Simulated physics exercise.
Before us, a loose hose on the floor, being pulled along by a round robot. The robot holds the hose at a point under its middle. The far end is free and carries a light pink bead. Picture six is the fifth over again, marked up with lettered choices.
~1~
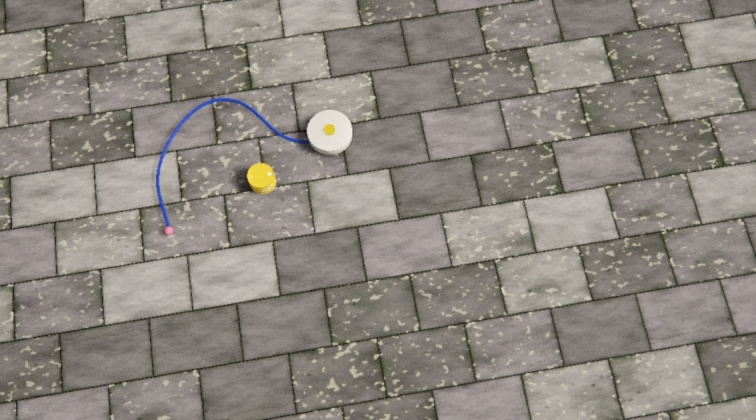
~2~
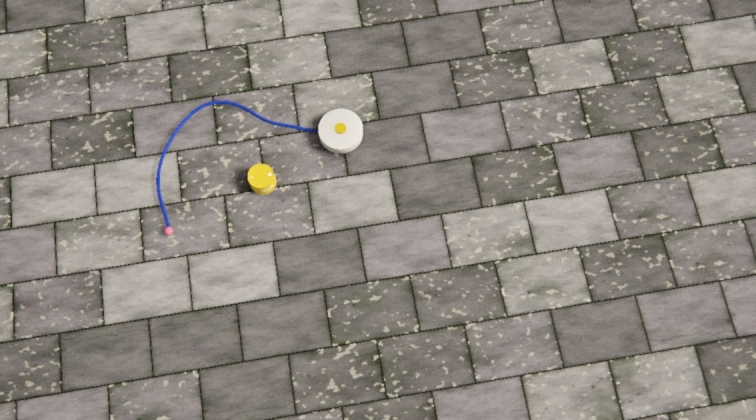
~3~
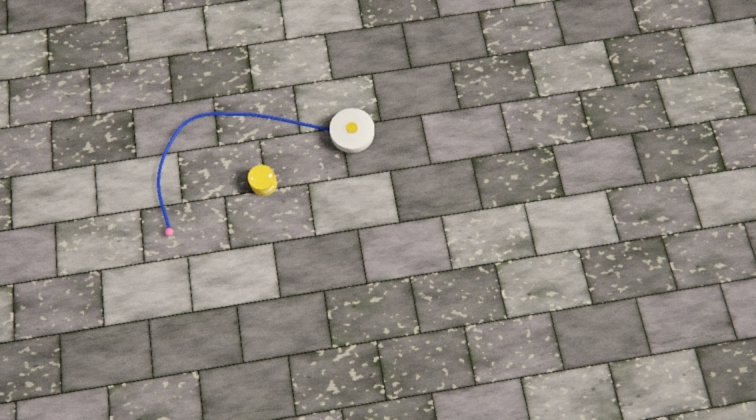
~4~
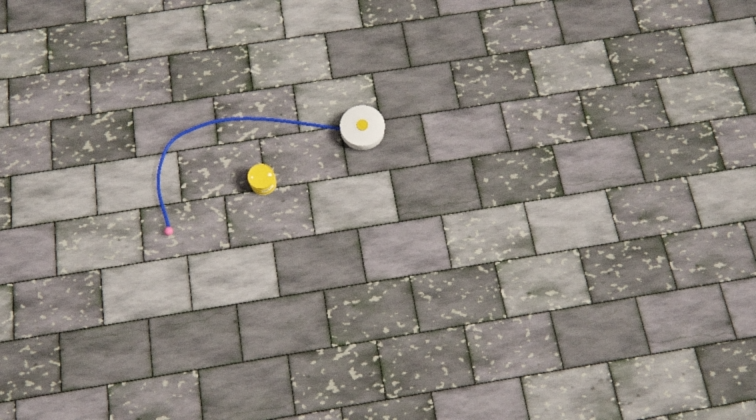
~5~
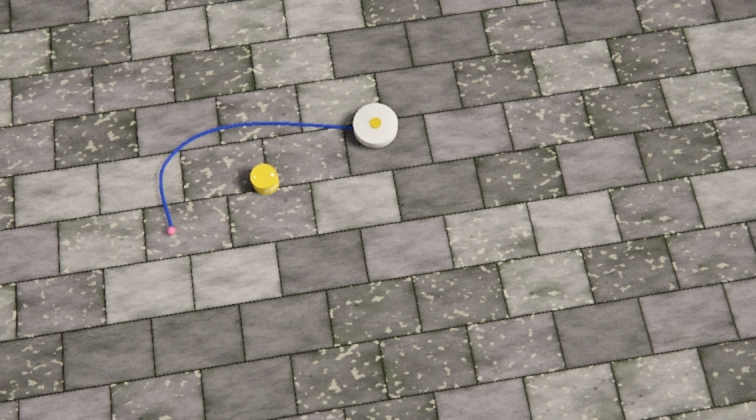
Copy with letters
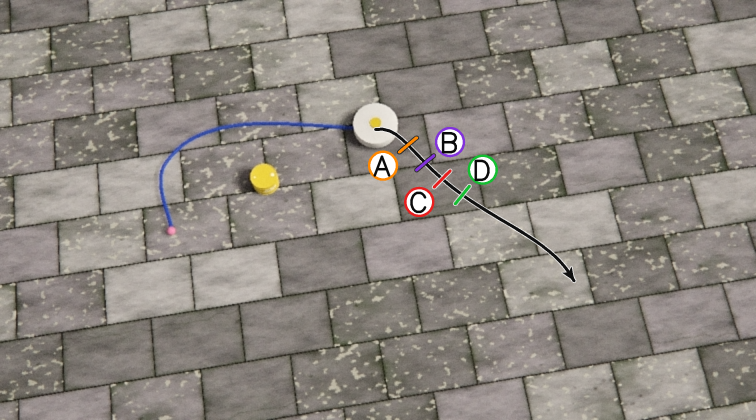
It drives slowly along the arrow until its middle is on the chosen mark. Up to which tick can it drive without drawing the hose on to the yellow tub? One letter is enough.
Stop at D.
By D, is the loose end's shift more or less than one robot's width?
By then, less.
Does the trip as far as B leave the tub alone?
For that mark, yes.
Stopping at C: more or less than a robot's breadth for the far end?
By then, less.
On the marked copy, A at (408, 145); B at (425, 163); C at (442, 179); D at (462, 195); the route from (376, 130) via (472, 201) to (574, 281).
Following D. Soon after the start, robot (409, 143), middle of the hose (260, 140), free end (171, 228).
Later, robot (436, 170), middle of the hose (286, 151), free end (169, 221).
In the end, robot (463, 192), middle of the hose (313, 165), free end (175, 206); nothing has been touched.
As for the rest, A is safe but short; B is safe but short; C is safe but short.
